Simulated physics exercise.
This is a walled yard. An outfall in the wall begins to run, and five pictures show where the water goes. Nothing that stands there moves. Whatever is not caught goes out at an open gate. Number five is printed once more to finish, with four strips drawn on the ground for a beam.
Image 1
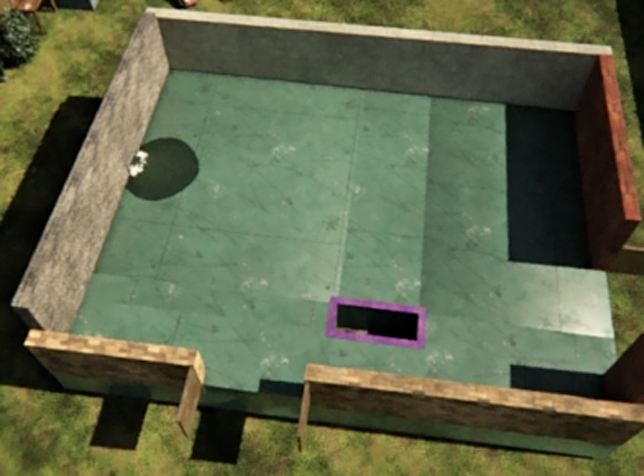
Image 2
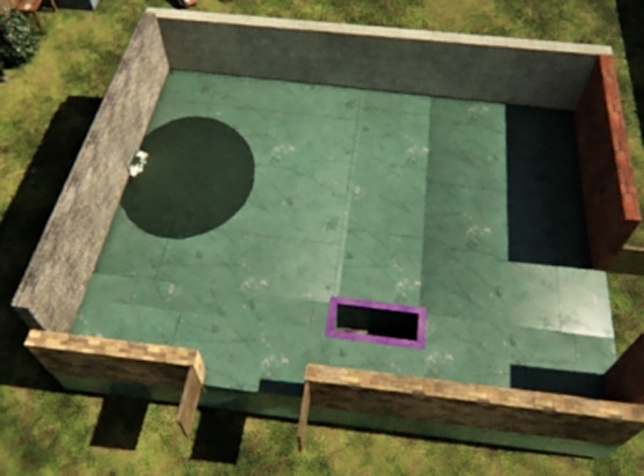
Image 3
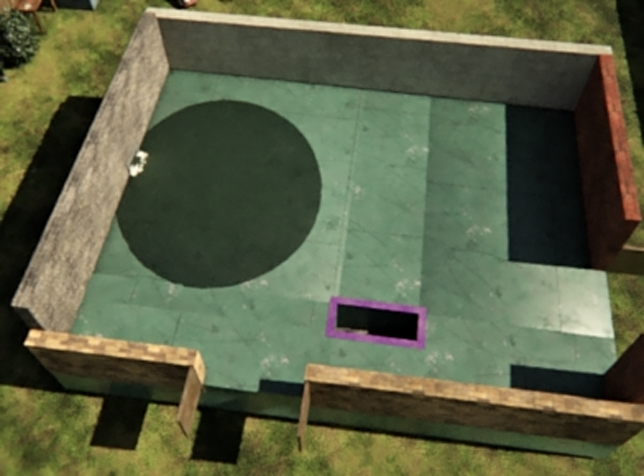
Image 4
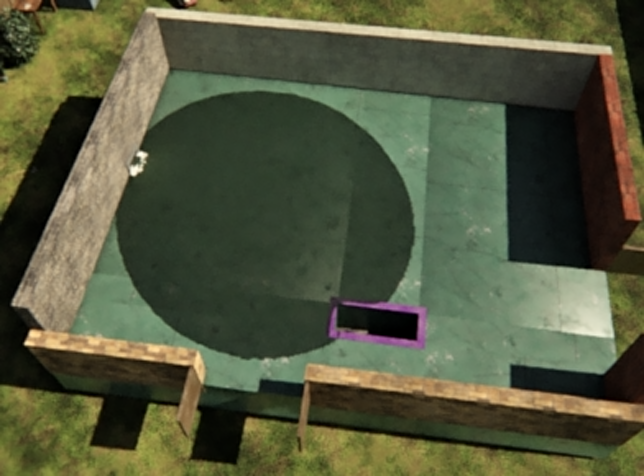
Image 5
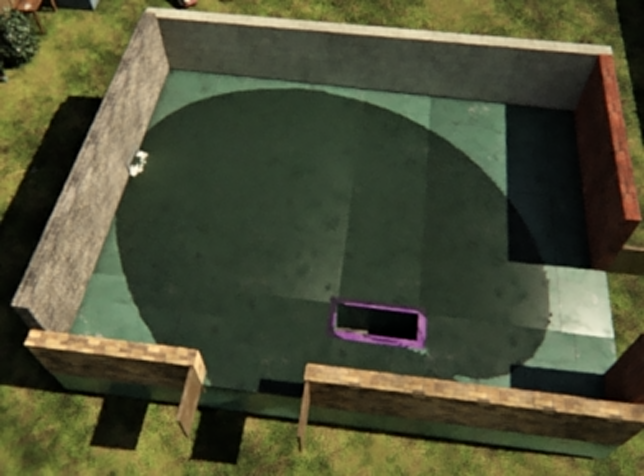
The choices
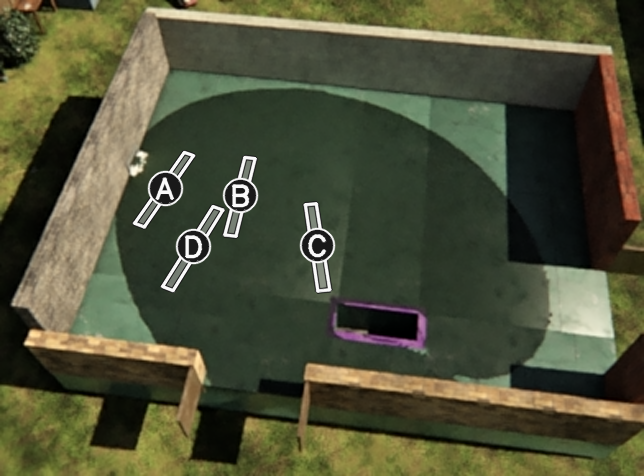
The clip opens on a walled yard seen from above, with a small dark patch of water beside a pale outfall at the left wall. The patch widens across the green ground toward the right, reaches the purple-edged drain pit, then surrounds it and covers most of the yard.
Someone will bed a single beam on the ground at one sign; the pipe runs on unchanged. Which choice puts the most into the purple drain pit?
Place D does it best.
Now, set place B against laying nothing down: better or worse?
Place B is worse.
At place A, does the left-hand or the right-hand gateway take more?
The right one.
In white, A from (139, 225) to (188, 154); B from (230, 235) to (249, 158); C from (310, 204) to (323, 290); D from (167, 288) to (217, 208).
Choosing A, about 13 % of the stream goes into the purple drain pit, about 87 % out by the gates.
Choosing B, about 11 % of the stream goes into the purple drain pit, about 89 % out by the gates.
Choosing C, about 12 % of the stream goes into the purple drain pit, about 87 % out by the gates.
Choosing D, about 18 % of the stream goes into the purple drain pit, about 82 % out by the gates.
